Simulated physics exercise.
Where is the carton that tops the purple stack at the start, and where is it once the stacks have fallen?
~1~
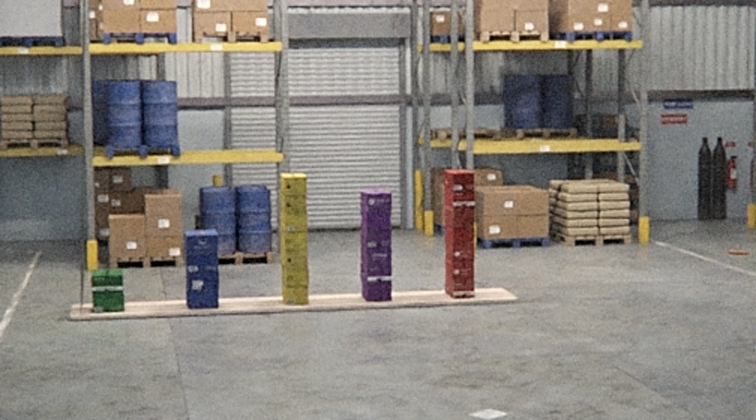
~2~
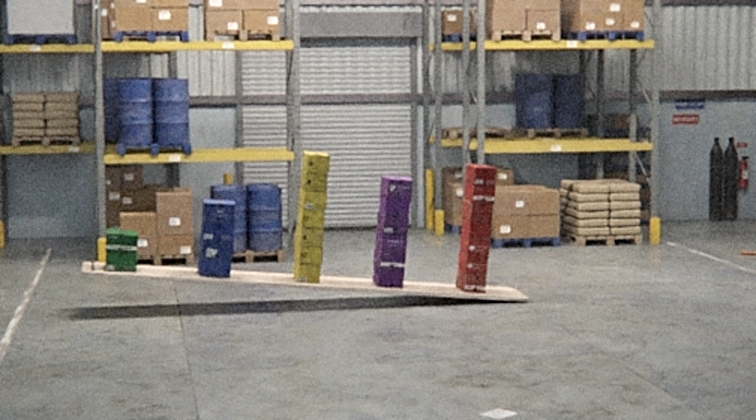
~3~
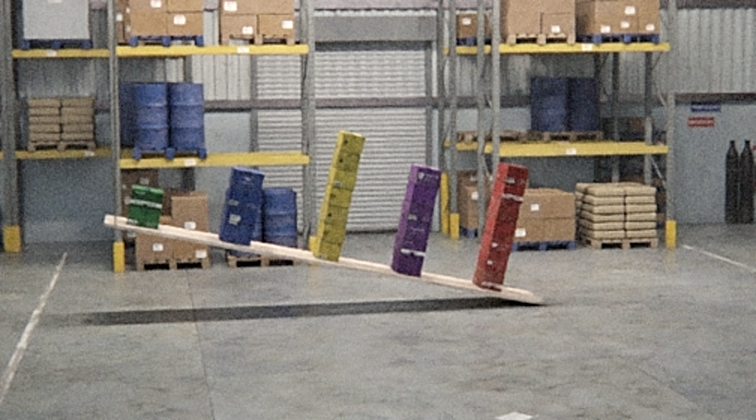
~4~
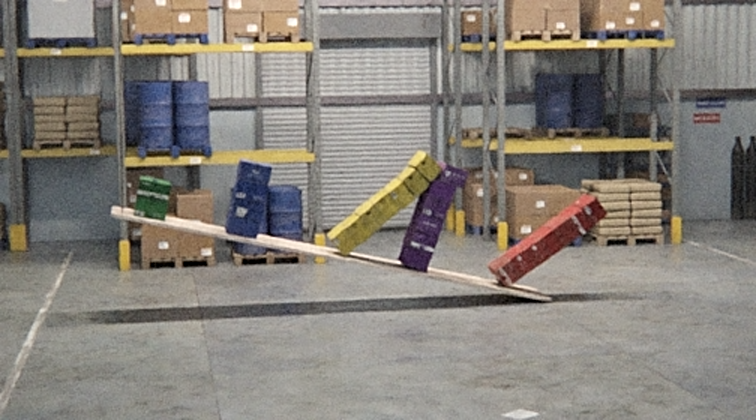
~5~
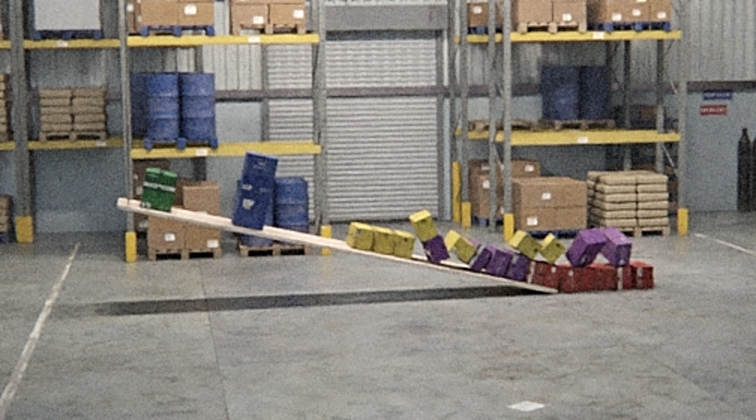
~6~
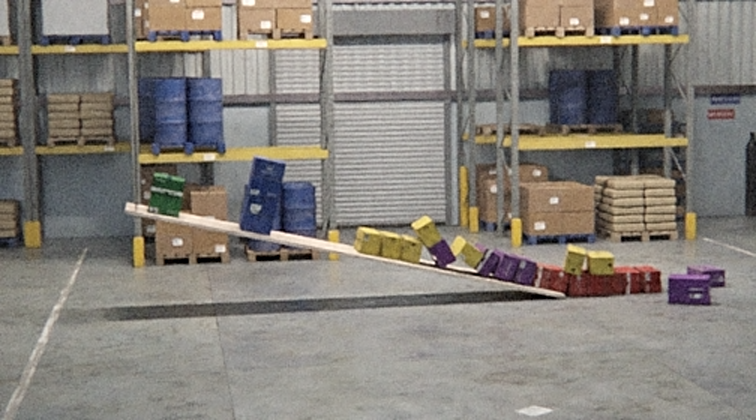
At the start it sits at the top of the upright purple stack on the level deck. By the end it lies on the concrete floor at the right, past the deck's lower end and the fallen red cartons.
Warehouse floor with a long deck rising at its left end, toppling yellow, red and purple carton stacks while green and blue stay up.
